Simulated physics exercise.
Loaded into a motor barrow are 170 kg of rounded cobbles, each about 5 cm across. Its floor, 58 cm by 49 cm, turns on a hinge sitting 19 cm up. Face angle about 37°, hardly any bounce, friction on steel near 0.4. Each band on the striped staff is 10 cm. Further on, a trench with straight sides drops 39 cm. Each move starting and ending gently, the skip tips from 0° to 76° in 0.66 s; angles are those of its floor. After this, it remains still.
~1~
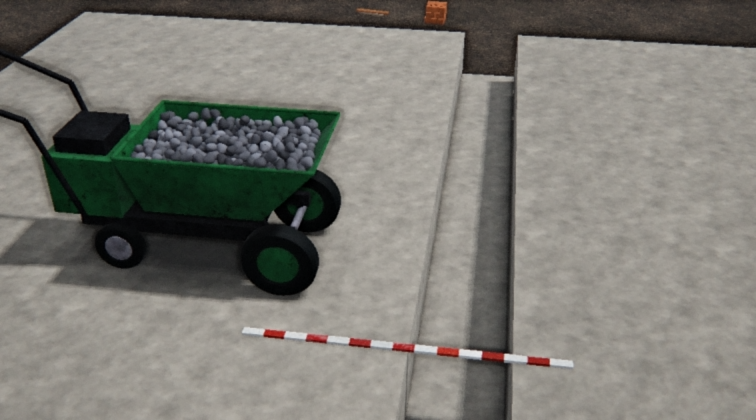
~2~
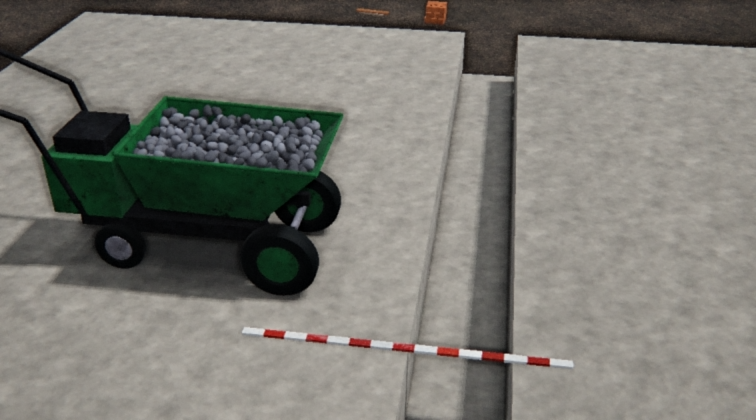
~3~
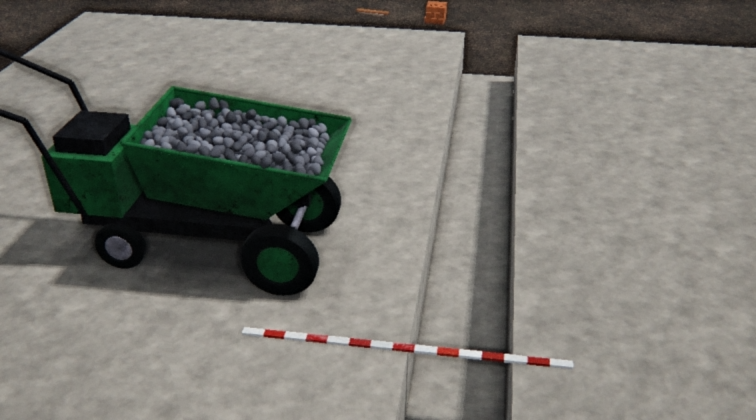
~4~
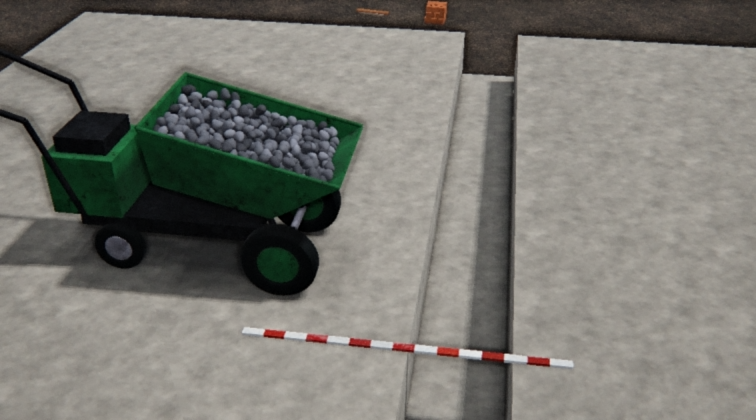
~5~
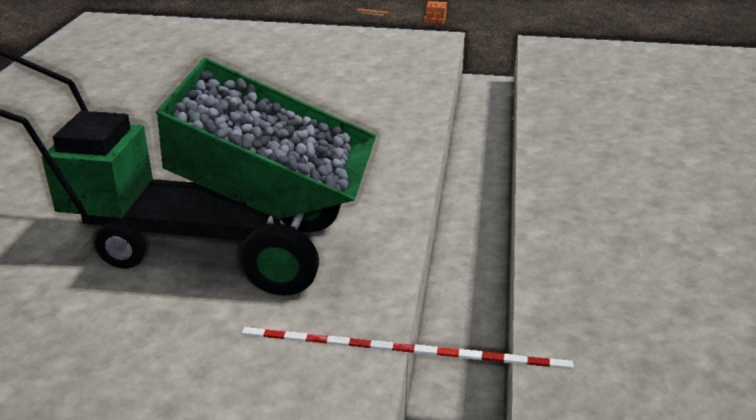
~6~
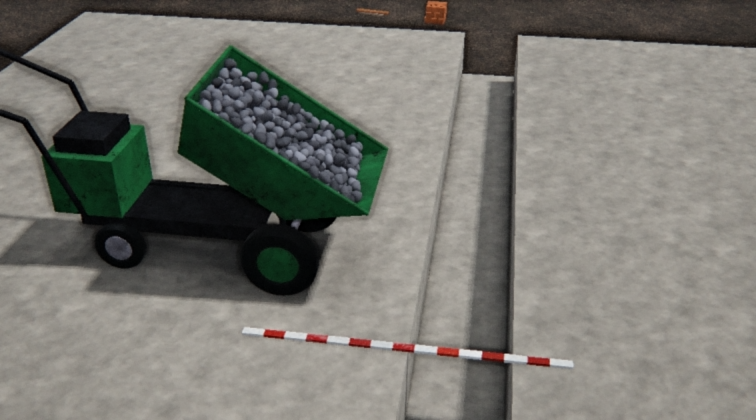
On pale paving beside a trench, a green barrow's stone-filled skip tilts steeply toward the right.
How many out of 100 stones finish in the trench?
About 96 of them.
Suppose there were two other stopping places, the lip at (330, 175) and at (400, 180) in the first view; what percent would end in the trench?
I'd expect close to 100 per cent at the first and 45 per cent at the second.
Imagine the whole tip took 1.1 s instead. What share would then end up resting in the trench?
Close to 95 per cent then.
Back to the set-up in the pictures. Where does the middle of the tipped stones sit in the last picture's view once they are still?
In the last view, about (468, 322).
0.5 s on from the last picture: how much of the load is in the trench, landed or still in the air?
Close to 40 per cent at that time.
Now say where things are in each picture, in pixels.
In the first picture, the skip is at 0°, its lip at (313, 174); the top of the load is at (241, 130).
The second picture shows lip at (316, 176), floor tilted 2°, highest stones at (212, 126).
In the third picture, the skip is at 7°, its lip at (326, 180); the top of the load is at (196, 117).
In the fourth picture, the skip is at 14°, its lip at (339, 188); the top of the load is at (192, 104).
The fifth picture shows lip at (354, 200), floor tilted 23°, highest stones at (208, 90).
The sixth picture shows lip at (368, 214), floor tilted 33°, highest stones at (227, 77).
Then, 0.2 s after the last picture the floor is at 65°, 100 % in the skip; the foremost stones are at (399, 233).
Then, 0.5 s after the last picture the floor is at 76°, 55 % in the skip, 5 % short of the trench, 40 % in the trench; the foremost stones are at (483, 339).
Then, 0.8 s after the last picture the floor is at 76°, 5 % in the skip, 6 % short of the trench, 89 % in the trench; the foremost stones are at (505, 335).
Then, 2.8 s after the last picture the floor is at 76°, 0 % in the skip, 4 % short of the trench, 96 % in the trench; the foremost stones are at (505, 322).
